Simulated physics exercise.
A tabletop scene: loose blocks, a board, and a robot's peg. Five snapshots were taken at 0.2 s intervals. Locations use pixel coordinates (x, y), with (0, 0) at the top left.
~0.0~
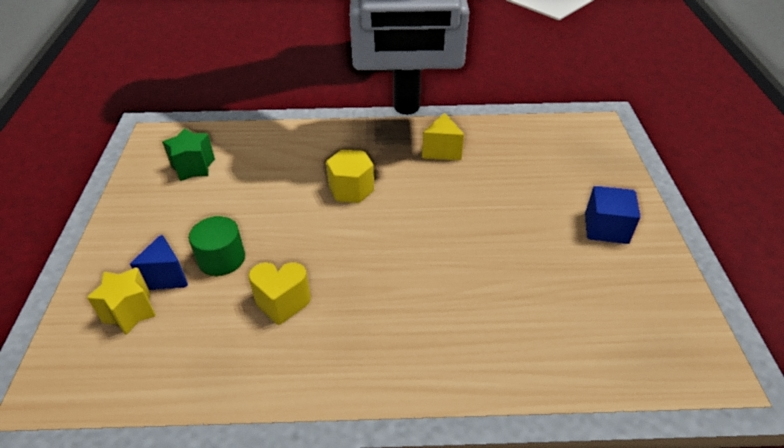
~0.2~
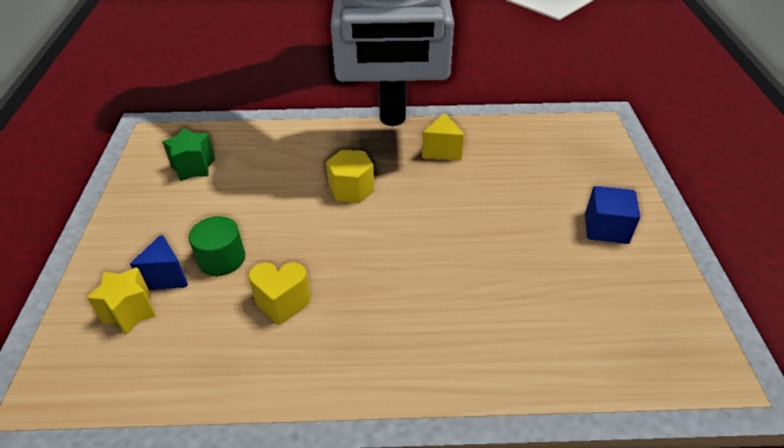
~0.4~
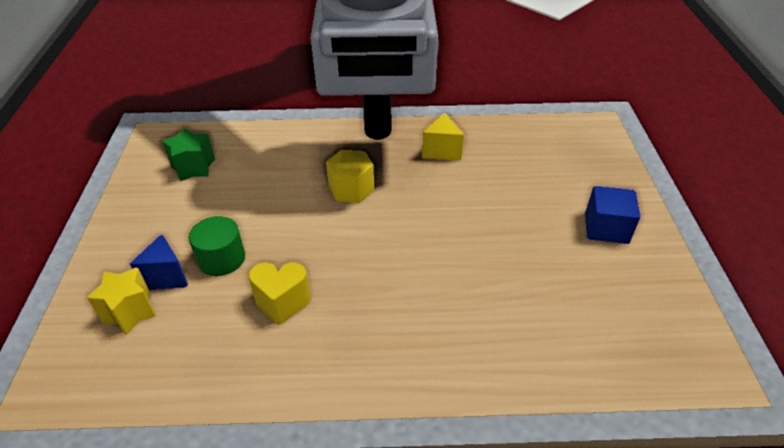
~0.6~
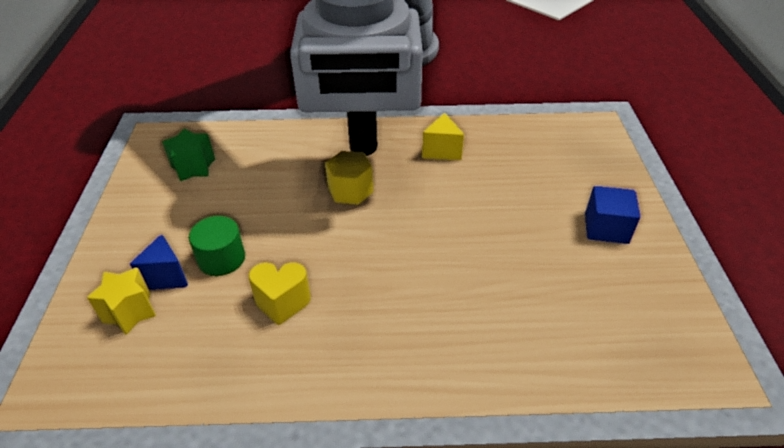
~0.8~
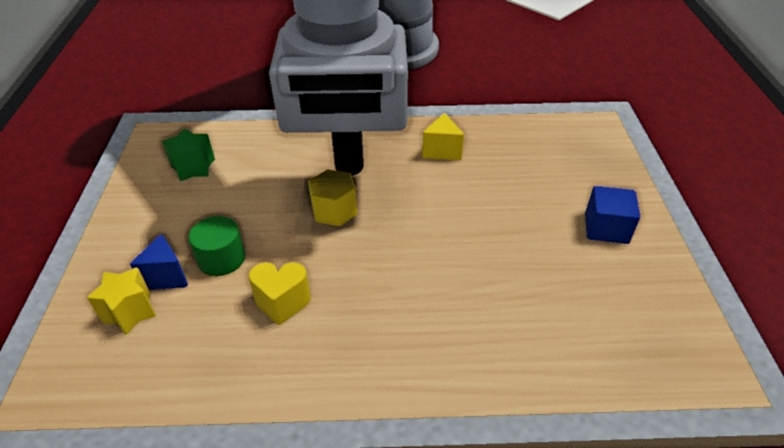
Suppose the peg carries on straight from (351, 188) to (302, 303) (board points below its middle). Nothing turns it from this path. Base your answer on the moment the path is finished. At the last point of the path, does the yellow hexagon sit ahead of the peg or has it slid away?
When the path is over, you would find the yellow hexagon off to the side or behind the peg.
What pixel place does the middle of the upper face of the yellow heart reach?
Expect it around (252, 296).
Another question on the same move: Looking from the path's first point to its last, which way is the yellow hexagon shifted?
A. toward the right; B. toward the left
I choose A.
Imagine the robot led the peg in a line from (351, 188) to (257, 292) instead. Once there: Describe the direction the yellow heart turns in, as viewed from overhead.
The block spins anticlockwise.
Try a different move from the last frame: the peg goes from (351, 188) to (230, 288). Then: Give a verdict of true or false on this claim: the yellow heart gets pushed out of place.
The statement is true.
The first path, step by step. One third of the way, peg at (334, 203); yellow hexagon at (305, 216), turned 30° clockwise.
Two thirds of the way, peg at (317, 240); yellow hexagon at (275, 244), turned 65° clockwise.
At the end, peg at (299, 284); green circle still; yellow heart at (252, 296); yellow hexagon at (266, 249), turned 80° clockwise.
